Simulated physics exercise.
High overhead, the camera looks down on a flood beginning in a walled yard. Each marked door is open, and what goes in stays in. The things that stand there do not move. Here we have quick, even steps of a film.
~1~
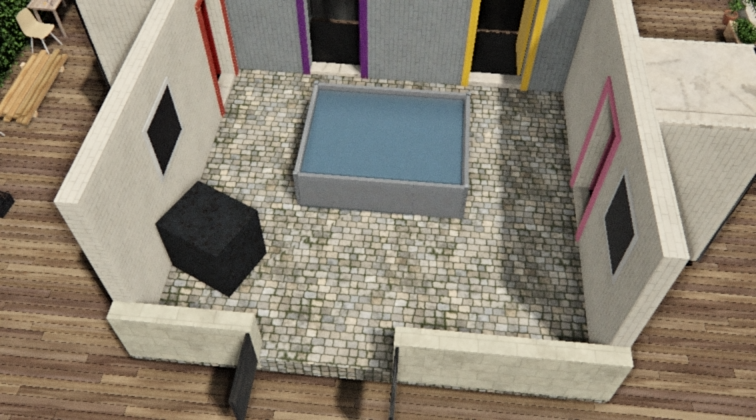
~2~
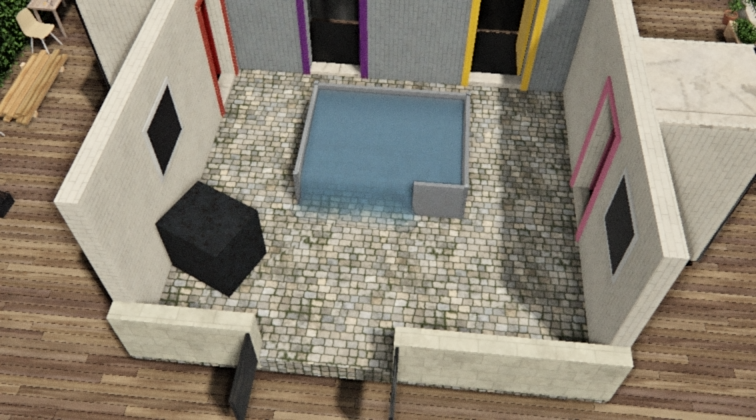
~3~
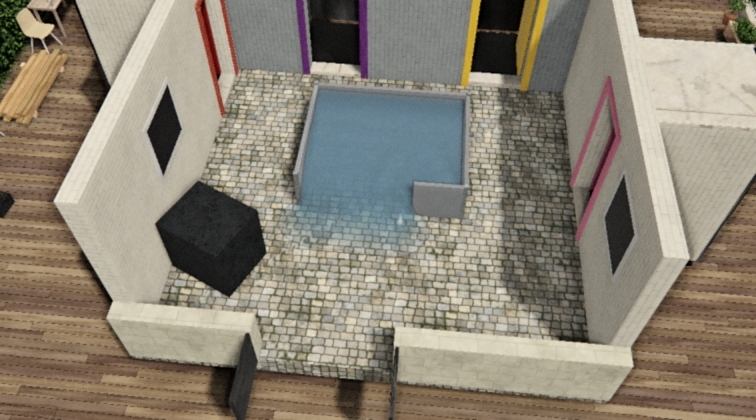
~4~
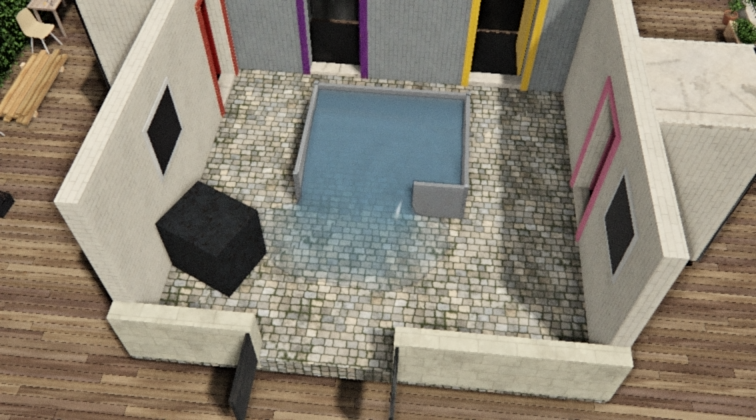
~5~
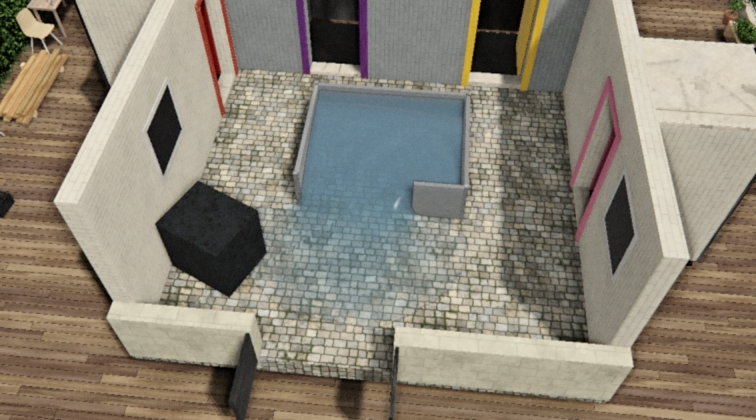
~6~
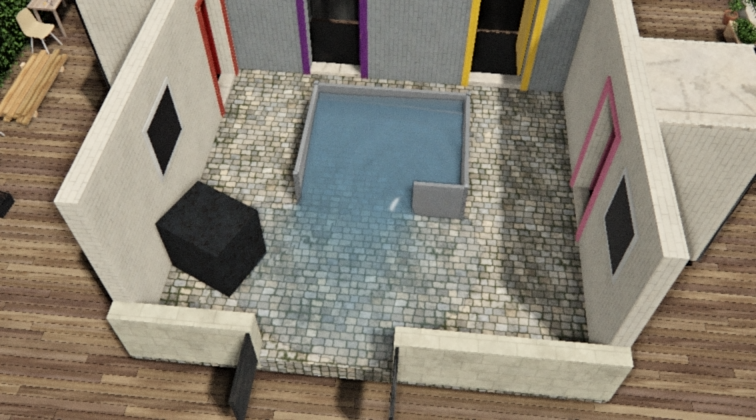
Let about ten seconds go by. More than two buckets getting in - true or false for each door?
Red door: False; purple door: False; pink door: False; yellow door: False.
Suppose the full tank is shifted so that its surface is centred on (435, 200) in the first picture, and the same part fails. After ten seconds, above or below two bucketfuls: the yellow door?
As far as I can tell, the yellow door stays within limits.
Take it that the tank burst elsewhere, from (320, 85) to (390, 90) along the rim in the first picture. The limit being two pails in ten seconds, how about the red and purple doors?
As for the doors, red gets past it and purple gets past it.
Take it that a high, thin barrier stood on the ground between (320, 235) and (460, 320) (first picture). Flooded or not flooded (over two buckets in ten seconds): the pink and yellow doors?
Findings - pink surpasses the limit; yellow misses the threshold.
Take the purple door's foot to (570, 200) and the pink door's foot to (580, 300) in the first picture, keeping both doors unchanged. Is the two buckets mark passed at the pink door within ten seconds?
Pink overflows.
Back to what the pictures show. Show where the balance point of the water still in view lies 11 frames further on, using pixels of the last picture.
Centre point: Around (358, 215).
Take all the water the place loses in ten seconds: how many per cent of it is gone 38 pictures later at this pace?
About 80 %.
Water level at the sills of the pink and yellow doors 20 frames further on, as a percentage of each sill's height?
Respectively about 60 and 0 per cent.
A moment on, water covers 30 % of the floor; the red door not reached, the purple door not reached, the pink door not reached, the yellow door not reached.
Next, water covers 40 % of the floor; the red door not reached, the purple door not reached, the pink door not reached, the yellow door not reached.
Then, water covers 55 % of the floor; the red door wet at the sill, nothing in, the purple door not reached, the pink door wet at the sill, nothing in, the yellow door not reached.
Later, water covers 85 % of the floor; the red door wet at the sill, nothing in, the purple door wet at the sill, nothing in, the pink door wet at the sill, nothing in, the yellow door wet at the sill, nothing in.
In the end, water covers 95 % of the floor; the red door wet at the sill, nothing in, the purple door wet at the sill, nothing in, the pink door wet at the sill, nothing in, the yellow door wet at the sill, nothing in.
